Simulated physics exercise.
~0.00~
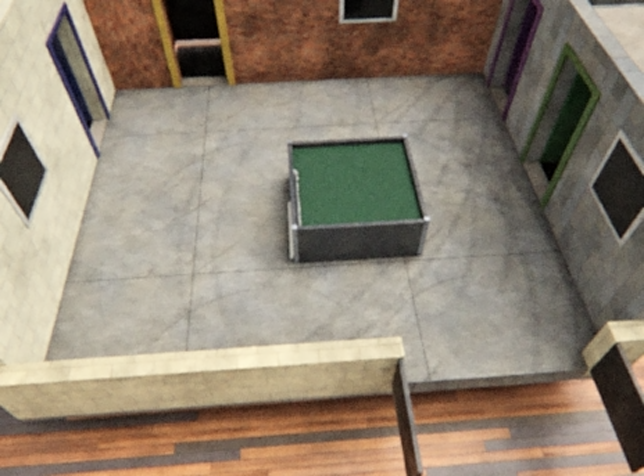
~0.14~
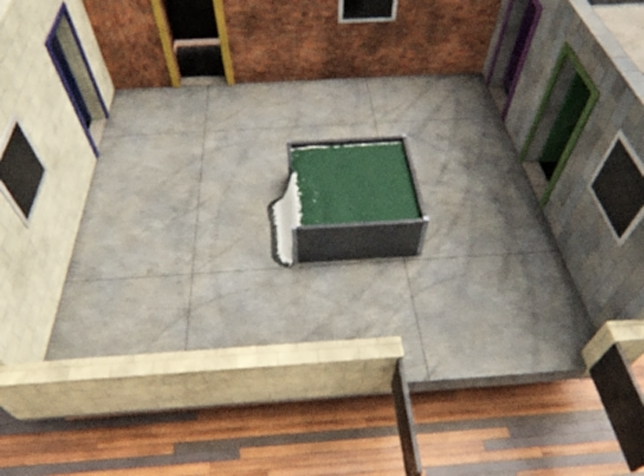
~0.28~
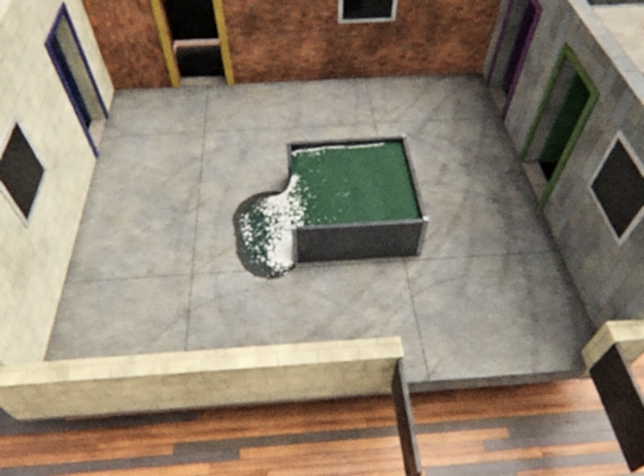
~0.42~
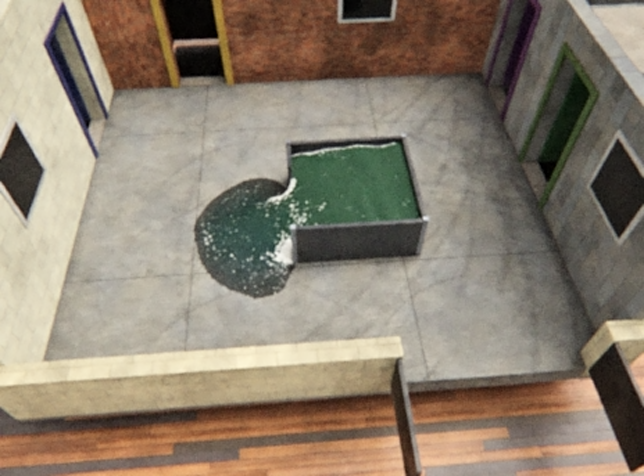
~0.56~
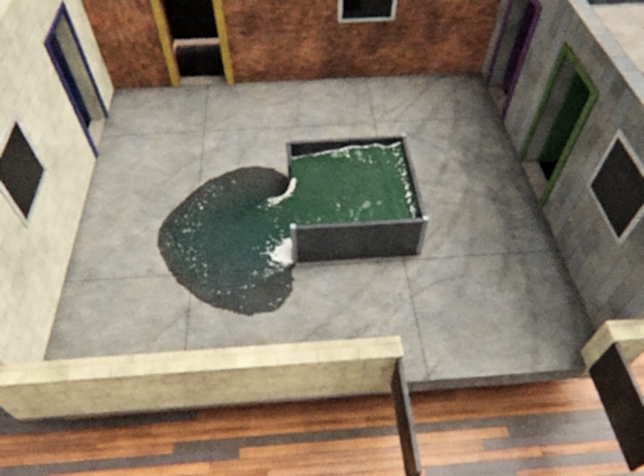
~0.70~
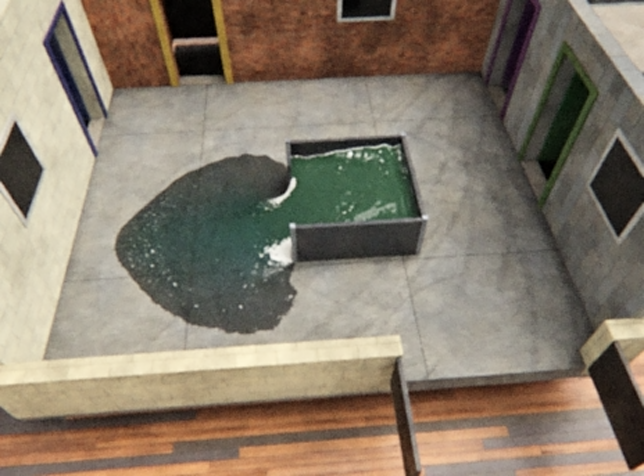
At first, a dark-sided tank of green water stands still on the grey floor of a walled yard. Its left side gives way and white, foaming water pours out, then spreads leftward across the floor in a widening dark green pool, while the level inside the tank drops and its surface ripples.
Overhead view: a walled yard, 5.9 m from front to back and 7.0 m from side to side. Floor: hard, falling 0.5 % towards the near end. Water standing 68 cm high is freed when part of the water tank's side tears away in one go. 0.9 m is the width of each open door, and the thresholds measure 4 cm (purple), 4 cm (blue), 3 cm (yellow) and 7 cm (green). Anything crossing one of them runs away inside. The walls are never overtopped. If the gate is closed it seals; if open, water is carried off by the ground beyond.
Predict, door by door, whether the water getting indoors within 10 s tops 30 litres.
Prediction: At the purple door it falls short; at the blue door it tops it; at the yellow door it tops it; at the green door it falls short.
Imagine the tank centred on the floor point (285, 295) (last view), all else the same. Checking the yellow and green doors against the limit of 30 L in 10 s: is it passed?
Yellow door exceeded, green door held.
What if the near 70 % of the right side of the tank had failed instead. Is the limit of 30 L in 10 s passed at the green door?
Note: Green door, beyond the limit.
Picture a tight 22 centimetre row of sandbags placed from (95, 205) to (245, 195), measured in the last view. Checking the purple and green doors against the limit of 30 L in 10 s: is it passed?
Against that limit: Purple below, green under.
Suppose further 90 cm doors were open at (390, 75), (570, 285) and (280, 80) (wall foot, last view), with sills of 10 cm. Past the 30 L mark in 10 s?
Check each in turn: The first fails, the second fails, the third fails.
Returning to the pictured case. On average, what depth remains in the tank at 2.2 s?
About 28 centimetres on average.
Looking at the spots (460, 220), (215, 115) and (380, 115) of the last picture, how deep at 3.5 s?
Depth readings in turn - 0, 0, 0 cm.
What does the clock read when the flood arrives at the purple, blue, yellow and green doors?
Purple: 8.5 s; blue: 1.8 s; yellow: 3.4 s; green: 8.0 s.
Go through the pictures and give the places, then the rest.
The water tank at (354, 183) is whole and still, 68 cm deep, in the first picture.
The front is at (279, 202), 0.6 m from the gap at (295, 218); 0.3 m2 of floor is under water; 68 cm left at the back of the water tank, in the second picture.
Water pours out at (295, 220) and has run 0.9 m, to (244, 207); typically 11 cm deep outside, 68 cm at the water tank's back, in the third picture.
The front is at (204, 218), 1.4 m from the gap at (295, 221); 2.2 m2 of floor is under water; 65 cm left at the back of the water tank, in the fourth picture.
Water pours out at (295, 221) and has run 1.9 m, to (167, 226); typically 6 cm deep outside, 59 cm at the water tank's back, in the fifth picture.
The front is at (122, 250), 2.5 m from the gap at (294, 220); 5.2 m2 of floor is under water; 58 cm left at the back of the water tank, in the sixth picture.
After 1.4 s water covers 30 % of the floor and is deepest (33 cm) near (284, 234); purple door not reached, blue door not reached, yellow door not reached, green door not reached.
After 2.2 s water covers 30 % of the floor and is deepest (40 cm) near (43, 362); purple door not reached, blue door 10 cm at the sill, 2 L in, yellow door not reached, green door not reached.
After 3.5 s water covers 35 % of the floor and is deepest (20 cm) near (73, 247); purple door not reached, blue door 7 cm at the sill, 19 L in, yellow door 4 cm at the sill, 0 L in, green door not reached.
After 6.0 s water covers 65 % of the floor and is deepest (14 cm) near (111, 99); purple door not reached, blue door 7 cm at the sill, 31 L in, yellow door 8 cm at the sill, 17 L in, green door not reached.
After 10.0 s water covers 95 % of the floor and is deepest (8 cm) near (508, 160); purple door 6 cm at the sill, 3 L in, blue door 6 cm at the sill, 58 L in, yellow door 5 cm at the sill, 59 L in, green door 3 cm at the sill, 0 L in.
